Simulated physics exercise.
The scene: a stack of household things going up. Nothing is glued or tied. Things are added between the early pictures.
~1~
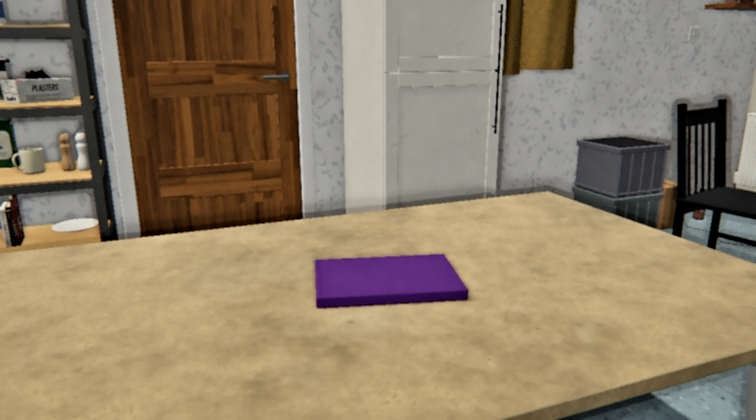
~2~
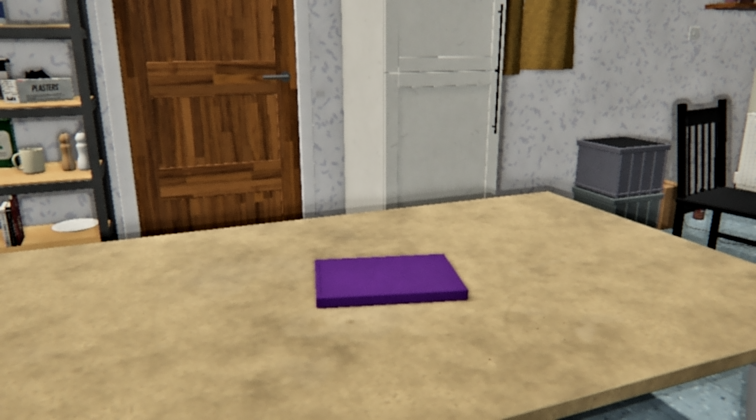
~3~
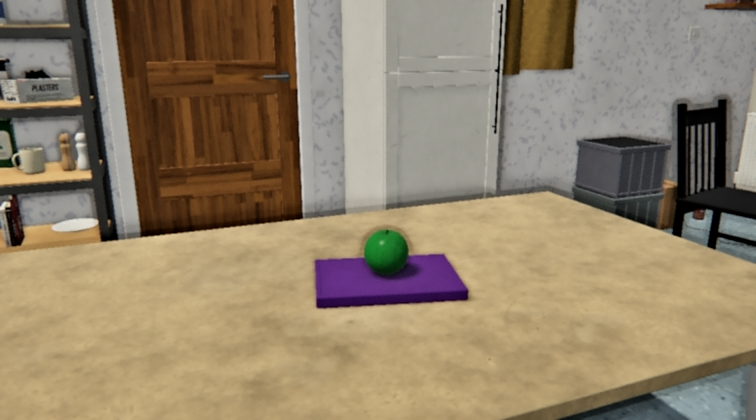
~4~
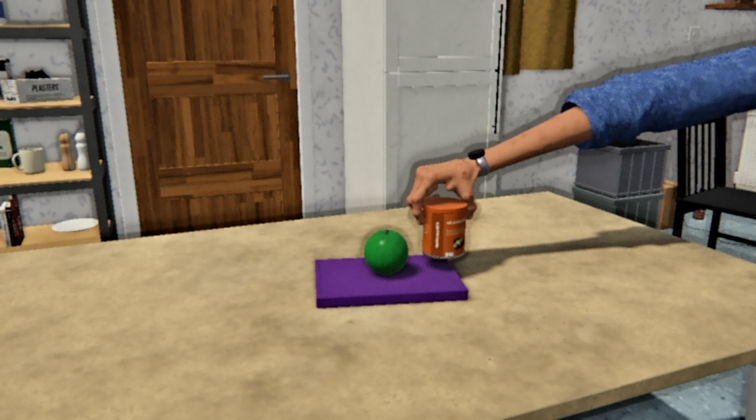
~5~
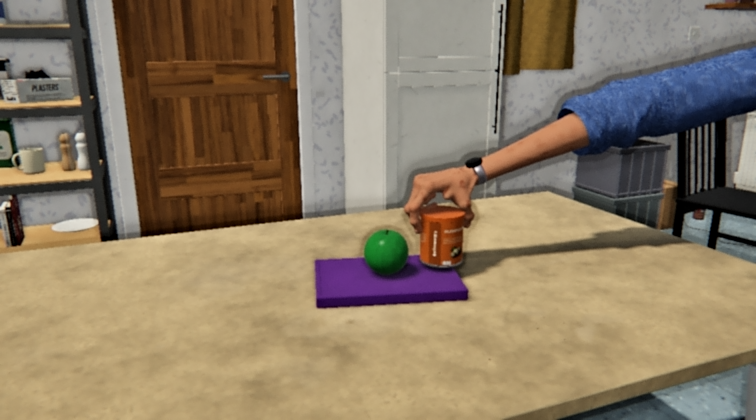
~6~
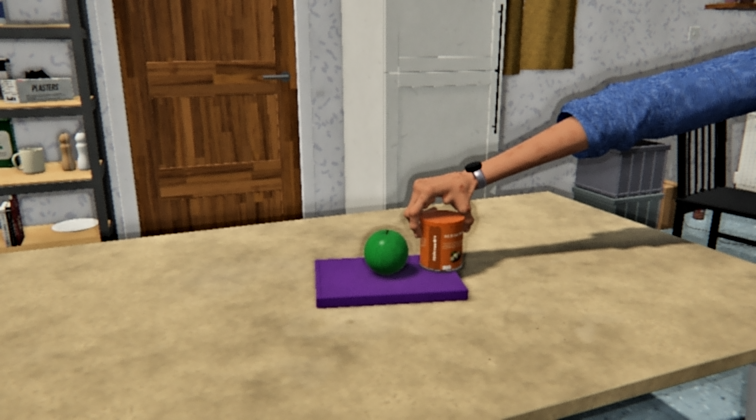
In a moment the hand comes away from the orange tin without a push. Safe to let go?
In the end the pile holds.
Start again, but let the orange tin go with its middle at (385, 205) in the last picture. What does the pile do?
Then it comes apart.
Then, 0.90 s after the last picture, nothing has stirred.
Then, 1.80 s after the last picture, orange tin resting near (441, 241).
At rest, all 3 in place. Seen from the same camera at the end, orange tin near (441, 241). The pile keeps its balance.
